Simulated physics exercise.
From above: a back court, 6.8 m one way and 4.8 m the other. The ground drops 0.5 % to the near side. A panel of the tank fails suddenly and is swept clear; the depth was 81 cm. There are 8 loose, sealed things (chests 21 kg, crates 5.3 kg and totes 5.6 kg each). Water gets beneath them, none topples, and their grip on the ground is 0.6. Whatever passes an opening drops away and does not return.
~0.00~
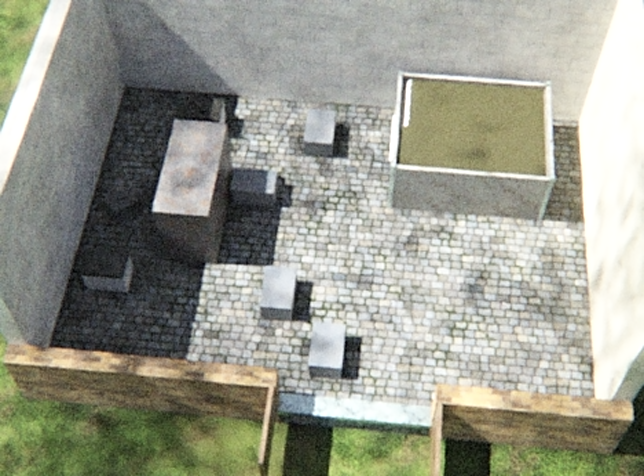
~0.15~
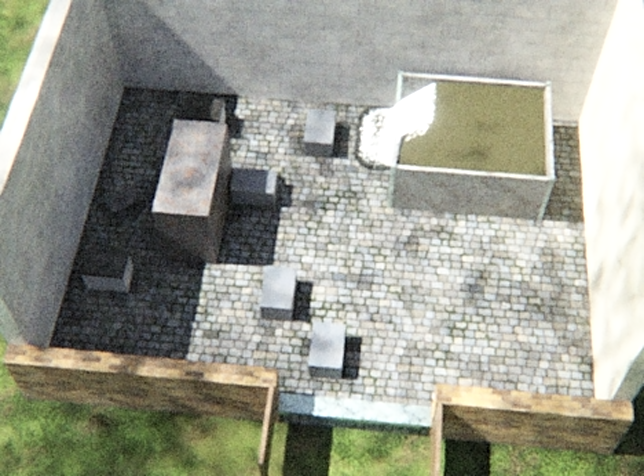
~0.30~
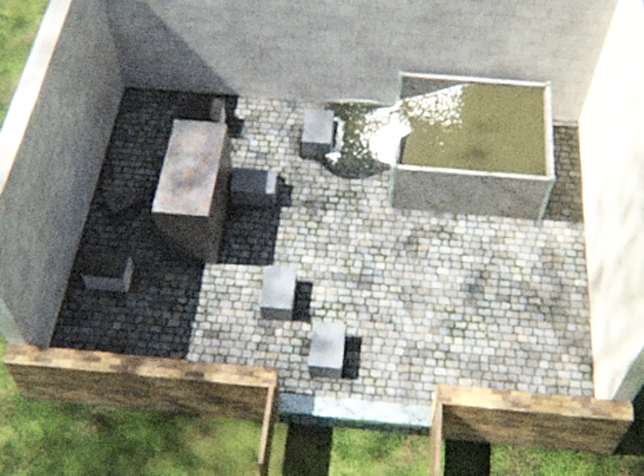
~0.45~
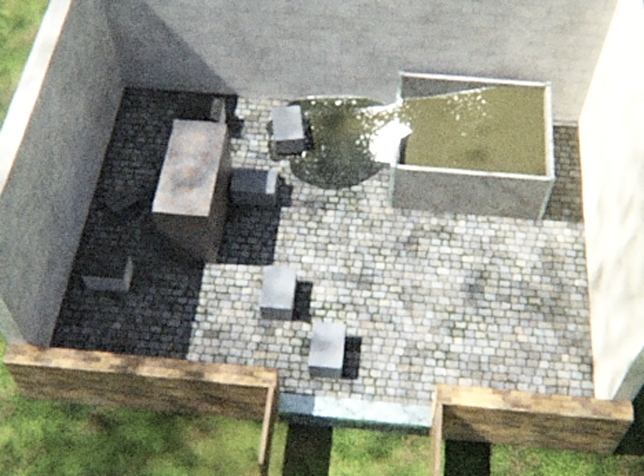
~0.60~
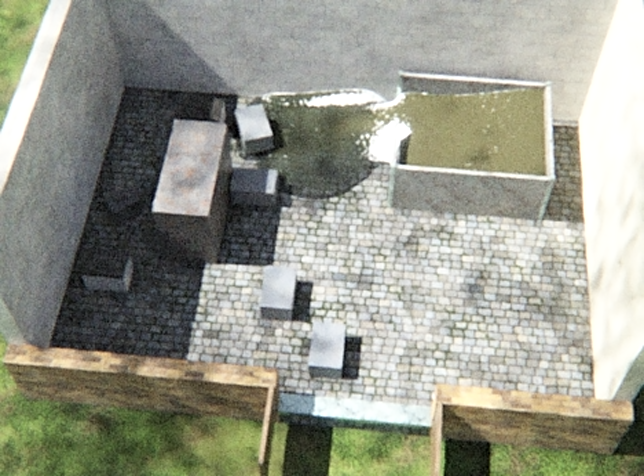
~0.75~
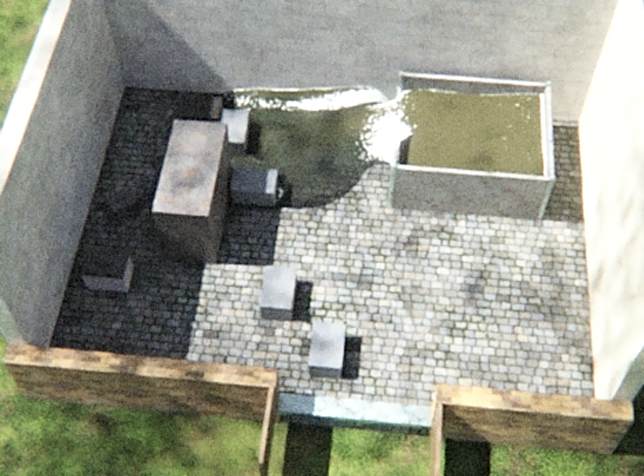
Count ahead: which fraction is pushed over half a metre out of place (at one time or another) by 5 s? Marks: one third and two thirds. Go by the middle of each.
Share: At least two thirds.
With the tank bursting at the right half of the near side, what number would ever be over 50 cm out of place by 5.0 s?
Then 3.
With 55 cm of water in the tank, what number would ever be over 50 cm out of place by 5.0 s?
Then 6.
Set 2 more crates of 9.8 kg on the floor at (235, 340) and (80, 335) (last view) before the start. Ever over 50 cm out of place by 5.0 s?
In turn: Past it, past it.
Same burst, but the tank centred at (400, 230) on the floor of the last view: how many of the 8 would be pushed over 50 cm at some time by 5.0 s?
Then 7.
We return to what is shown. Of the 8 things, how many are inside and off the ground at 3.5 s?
I count 5.
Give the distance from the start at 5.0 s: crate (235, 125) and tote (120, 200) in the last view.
In that order: 350 cm, 350 cm.
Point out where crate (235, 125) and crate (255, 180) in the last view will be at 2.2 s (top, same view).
Around (144, 184) and (253, 272).
After 1.1 s 1 of 8 are over 50 cm from their spots; 1 afloat.
After 2.2 s 4 of 8 are over 50 cm from their spots; 2 afloat.
After 3.5 s 6 of 8 are over 50 cm from their spots; 5 afloat.
After 5.0 s 8 of 8 are over 50 cm from their spots, and 8 have been at some point; 8 afloat.
